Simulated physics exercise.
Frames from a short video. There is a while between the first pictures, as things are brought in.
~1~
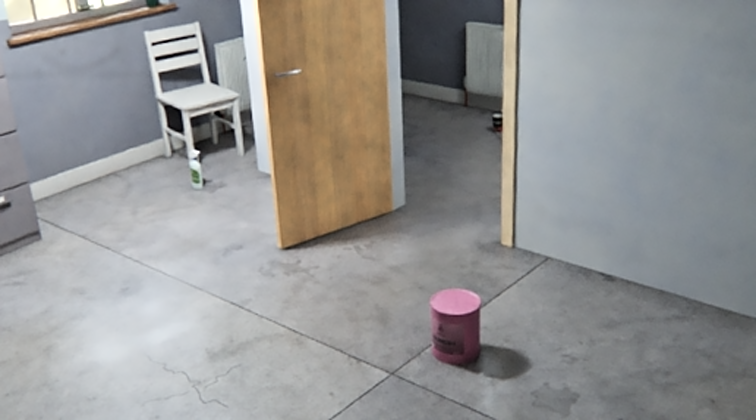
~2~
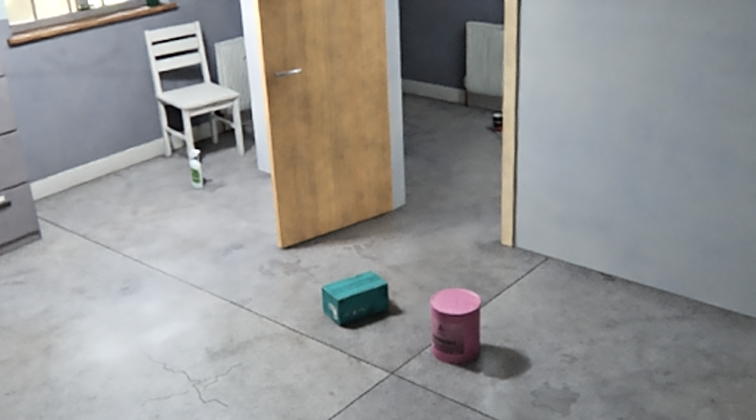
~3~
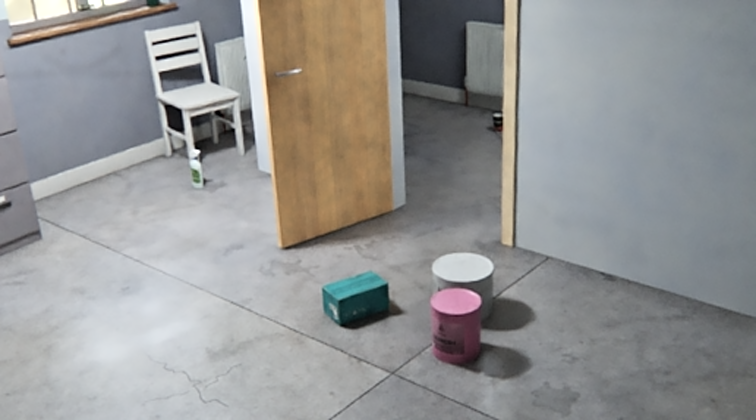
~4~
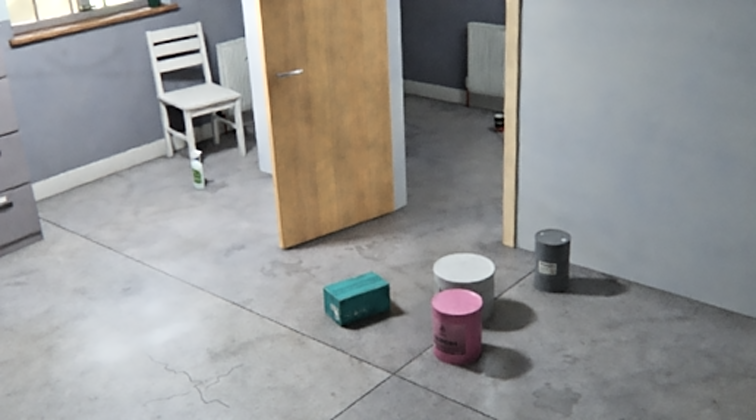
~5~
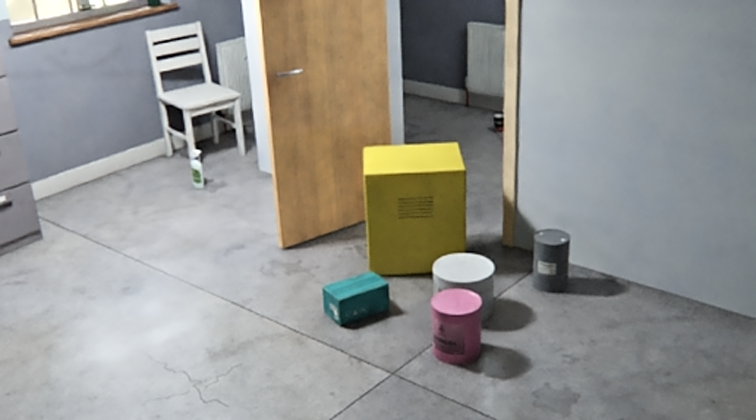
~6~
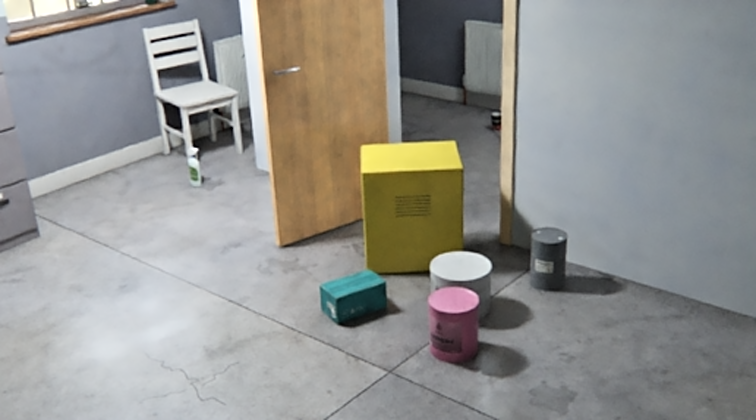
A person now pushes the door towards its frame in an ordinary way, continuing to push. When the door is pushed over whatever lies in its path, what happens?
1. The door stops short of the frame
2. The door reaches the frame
The door stops short of the frame (1).
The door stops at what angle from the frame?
The door ends up some 70° open.
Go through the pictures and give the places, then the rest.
Door wide open and still, in the first frame.
Door wide open and still; turquoise parcel (356, 298), in the second frame.
Door wide open and still; white pail (463, 288); pink pail (456, 326), in the third frame.
Door wide open and still; turquoise parcel (357, 298); grey canister (552, 261), in the fourth frame.
Door wide open and still; white pail (464, 289); pink pail (456, 327), in the fifth frame.
Door wide open and still; yellow appliance (412, 207); turquoise parcel (354, 296), in the sixth frame.
Then, 0.50 s after the last picture, door 89° open.
Then, 0.70 s after the last picture, door 75° open.
At rest, door 69° open; all 5 in place. Seen from the same camera at the end, yellow appliance near (414, 207).
